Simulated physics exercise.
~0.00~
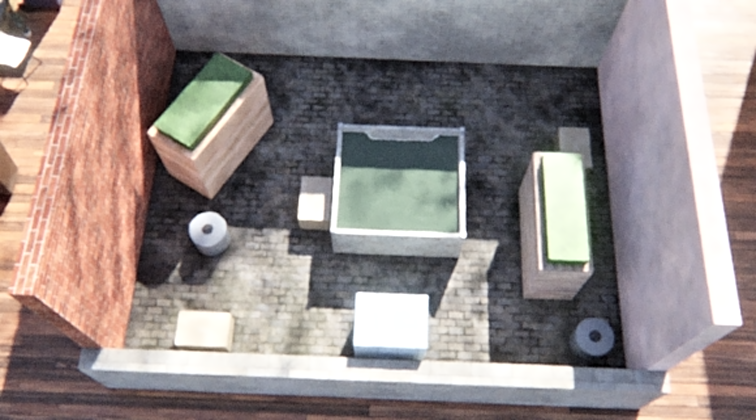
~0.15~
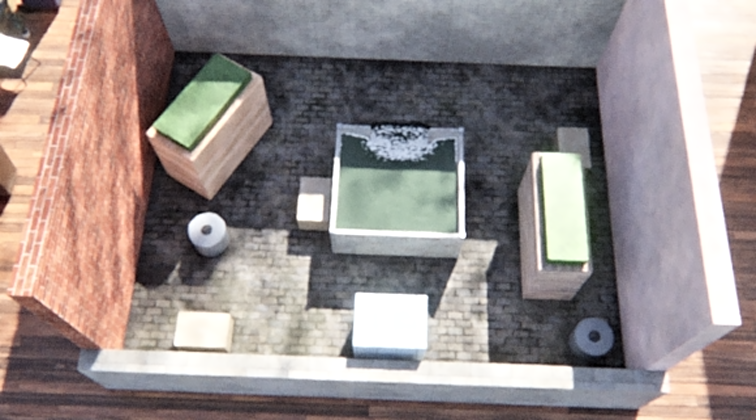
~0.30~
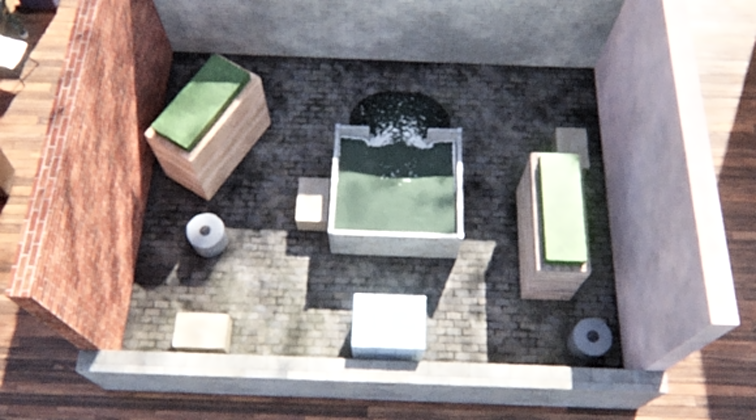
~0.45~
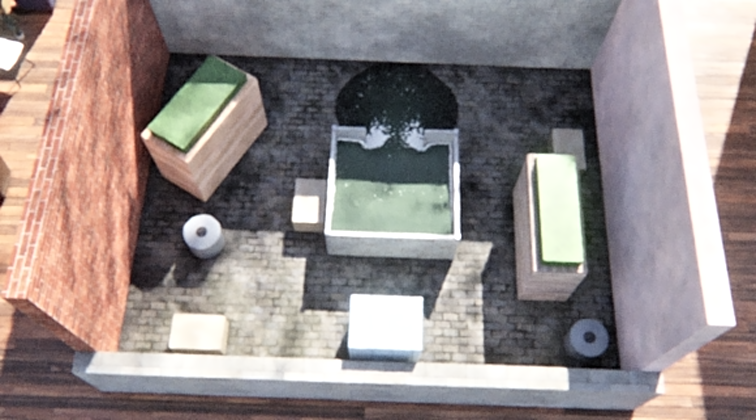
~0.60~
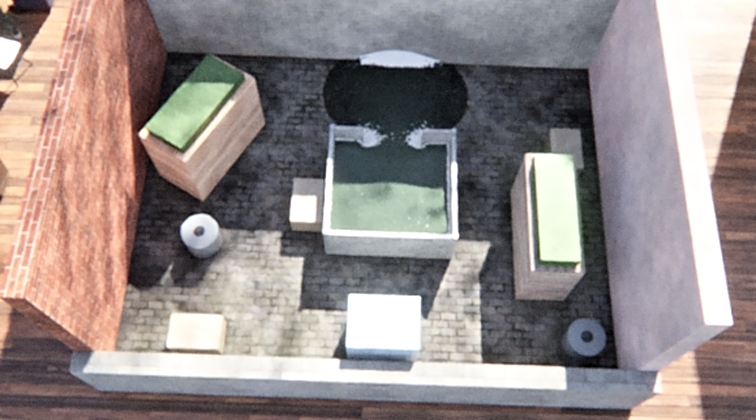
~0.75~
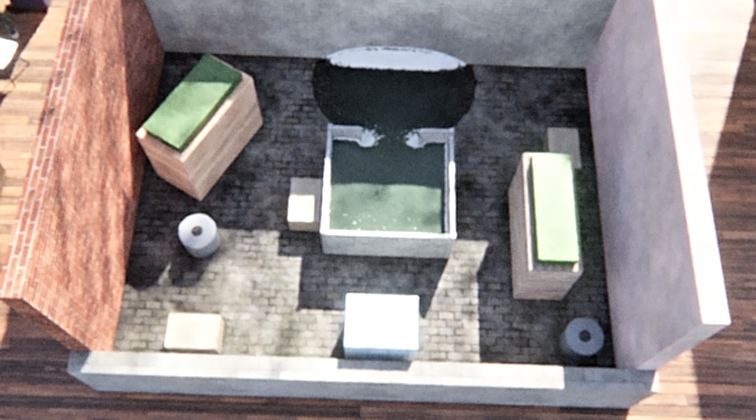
Dark water pours through a gap in the tank's back side and spreads to the wall.
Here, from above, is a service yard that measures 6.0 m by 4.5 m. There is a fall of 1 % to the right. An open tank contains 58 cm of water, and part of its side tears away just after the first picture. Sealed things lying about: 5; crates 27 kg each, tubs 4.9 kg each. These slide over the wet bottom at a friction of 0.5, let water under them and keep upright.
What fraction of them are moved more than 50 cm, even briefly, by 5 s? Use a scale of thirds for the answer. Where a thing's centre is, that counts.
On that scale: Less than a third.
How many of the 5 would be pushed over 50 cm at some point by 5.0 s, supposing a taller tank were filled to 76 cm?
With that change, 1 of them.
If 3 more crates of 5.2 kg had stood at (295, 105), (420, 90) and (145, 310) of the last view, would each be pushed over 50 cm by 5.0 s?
Going through them, I'd say exceeds it, exceeds it and finally falls short.
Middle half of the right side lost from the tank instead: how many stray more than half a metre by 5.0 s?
Count: 2.
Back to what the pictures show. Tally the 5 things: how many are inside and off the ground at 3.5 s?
Just then, the number is 0.
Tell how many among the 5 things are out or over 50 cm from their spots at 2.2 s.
By my tally, 0.
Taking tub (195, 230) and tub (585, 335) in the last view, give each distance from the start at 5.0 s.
In turn: 0 cm, 50 cm.
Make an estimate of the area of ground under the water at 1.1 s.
At that time the wet patch spans about 6.0 m2.
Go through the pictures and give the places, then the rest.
The first frame shows a crate at (575, 147), on the bottom; a tub at (595, 336) rests on the ground; water covers 2.0 m2; 0 of 5 have shifted.
The second frame shows a crate at (574, 147), on the bottom; a tub at (594, 336) rests on the ground; water covers 2.5 m2; 0 of 5 have shifted.
The third frame shows a crate at (572, 148) rests on the ground; a tub at (592, 337), on the bottom; water covers 3.1 m2; 0 of 5 have shifted.
The fourth frame shows a crate at (569, 149), on the bottom; a tub at (589, 337), on the bottom; 3.9 m2 under water; 0 of 5 have shifted.
The fifth frame shows a crate at (566, 148), on the bottom; a tub at (587, 337), on the bottom; water covers 4.5 m2; 0 of 5 have shifted.
The sixth frame shows a crate at (564, 148) rests on the ground; a tub at (584, 336) rests on the ground; 4.8 m2 under water; 0 of 5 have shifted.
After 1.1 s 0 of 5 are over 50 cm from their spots; 0 afloat.
After 2.2 s 0 of 5 are over 50 cm from their spots; 0 afloat.
After 3.5 s 0 of 5 are over 50 cm from their spots; 0 afloat.
After 5.0 s 1 of 5 are over 50 cm from their spots, and 1 have been at some point; 0 afloat.
